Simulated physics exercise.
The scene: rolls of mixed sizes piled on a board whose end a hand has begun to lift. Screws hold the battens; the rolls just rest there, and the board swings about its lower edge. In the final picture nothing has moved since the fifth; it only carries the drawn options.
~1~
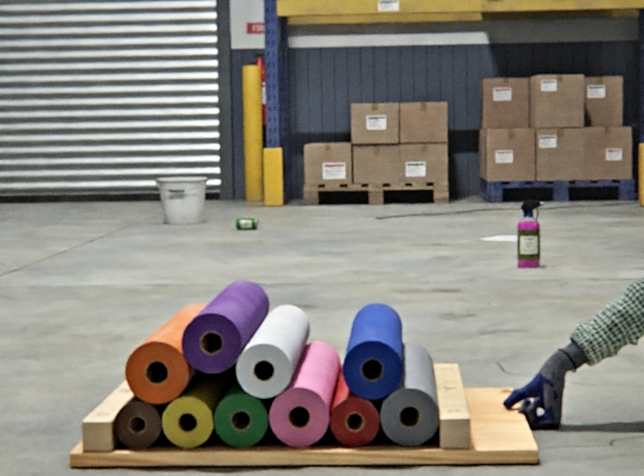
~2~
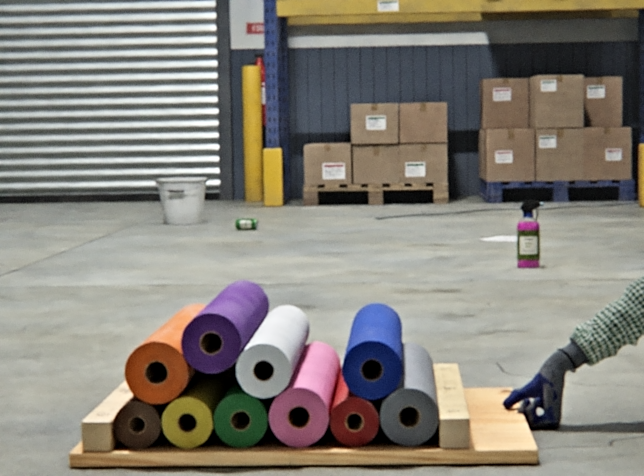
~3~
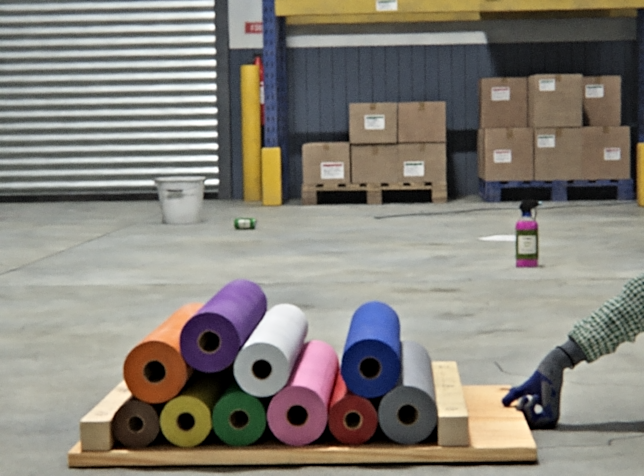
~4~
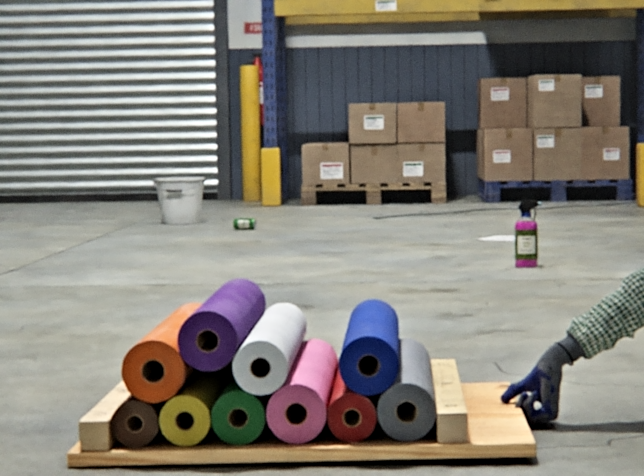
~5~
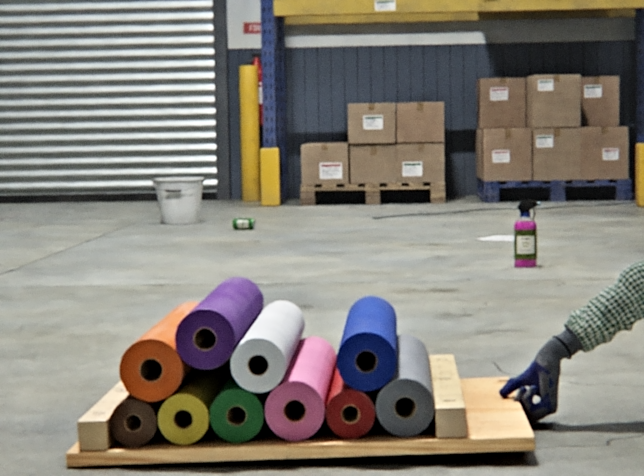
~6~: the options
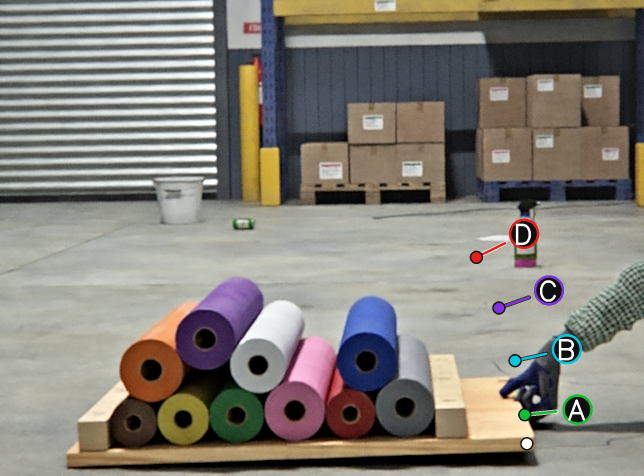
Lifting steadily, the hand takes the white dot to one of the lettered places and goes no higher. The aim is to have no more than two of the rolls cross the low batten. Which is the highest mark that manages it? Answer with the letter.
At most to C.
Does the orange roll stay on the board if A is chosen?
Yes, with A.
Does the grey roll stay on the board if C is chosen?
Yes, with C.
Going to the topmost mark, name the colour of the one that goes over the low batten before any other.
It is the orange one.
On the copy, A at (525, 415); B at (515, 361); C at (499, 308); D at (476, 258); the white dot at (527, 444).
On C. First, board at 15°.
Then, board at 19°.
Finally, board at 19°, two over the low batten (orange, purple).
By contrast, A none over the low batten; B none over the low batten; D four over the low batten (white, orange, blue, purple).
